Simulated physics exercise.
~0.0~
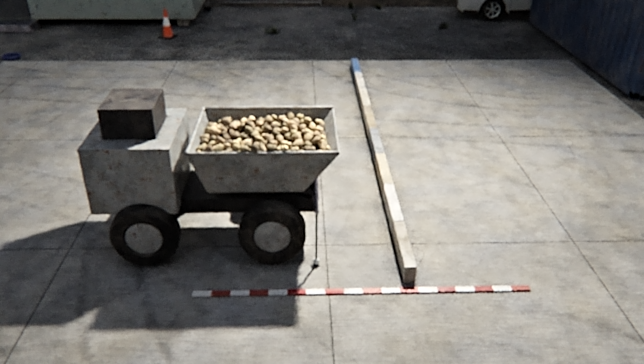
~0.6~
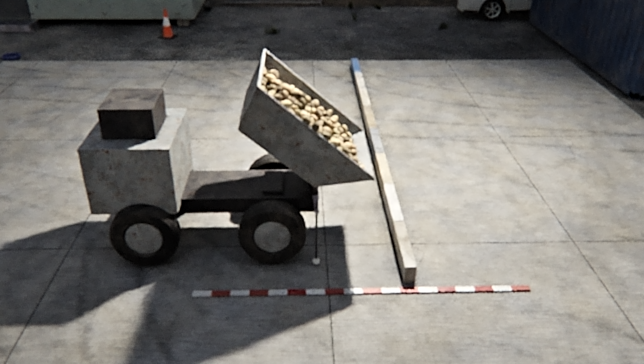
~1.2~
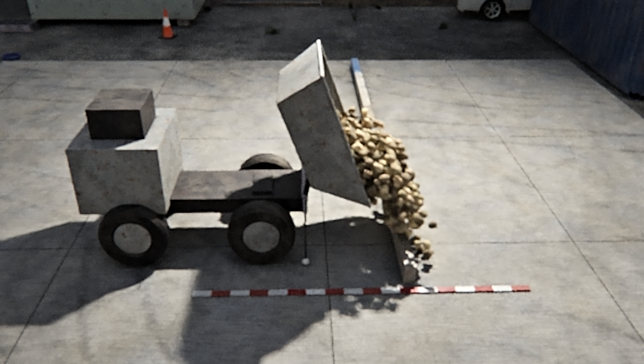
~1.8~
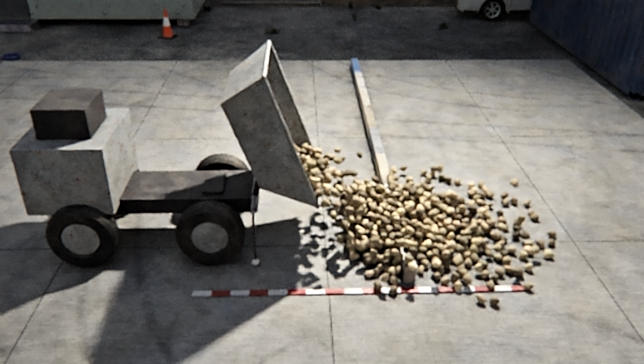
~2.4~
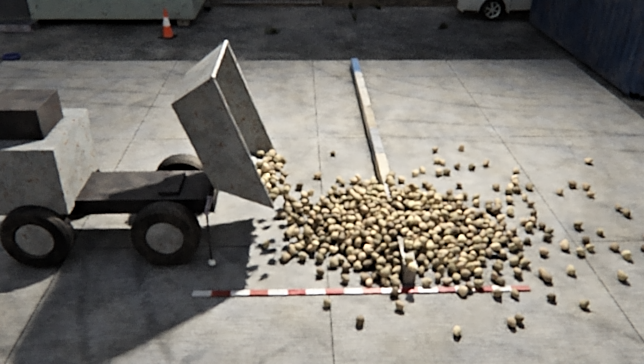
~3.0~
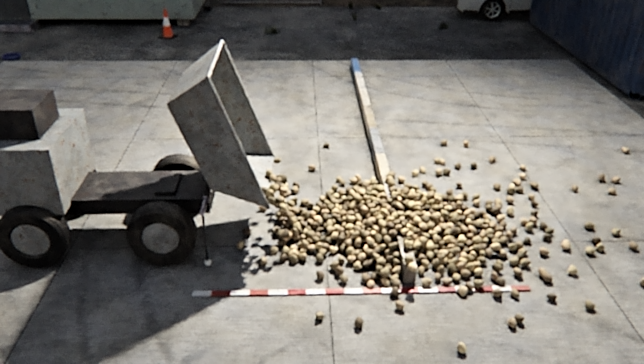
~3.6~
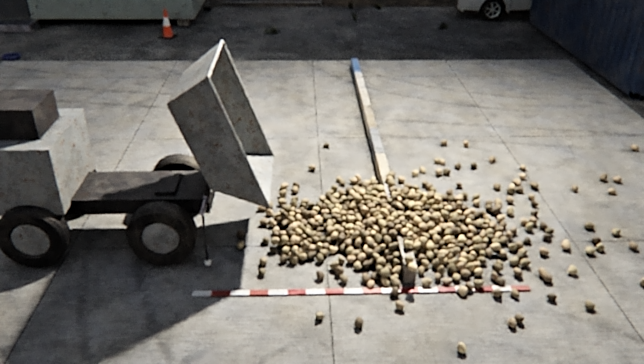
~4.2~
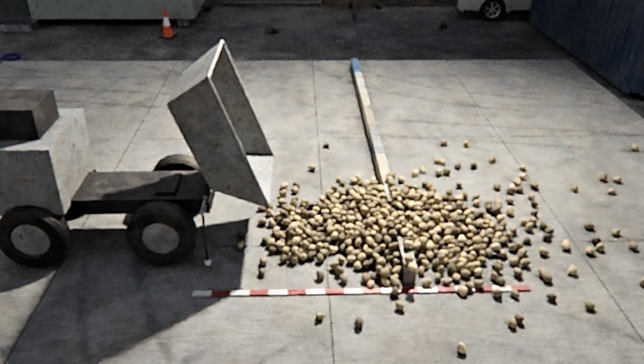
A small dumper tips its stones across a kerb, rolls left and stops, emptied.
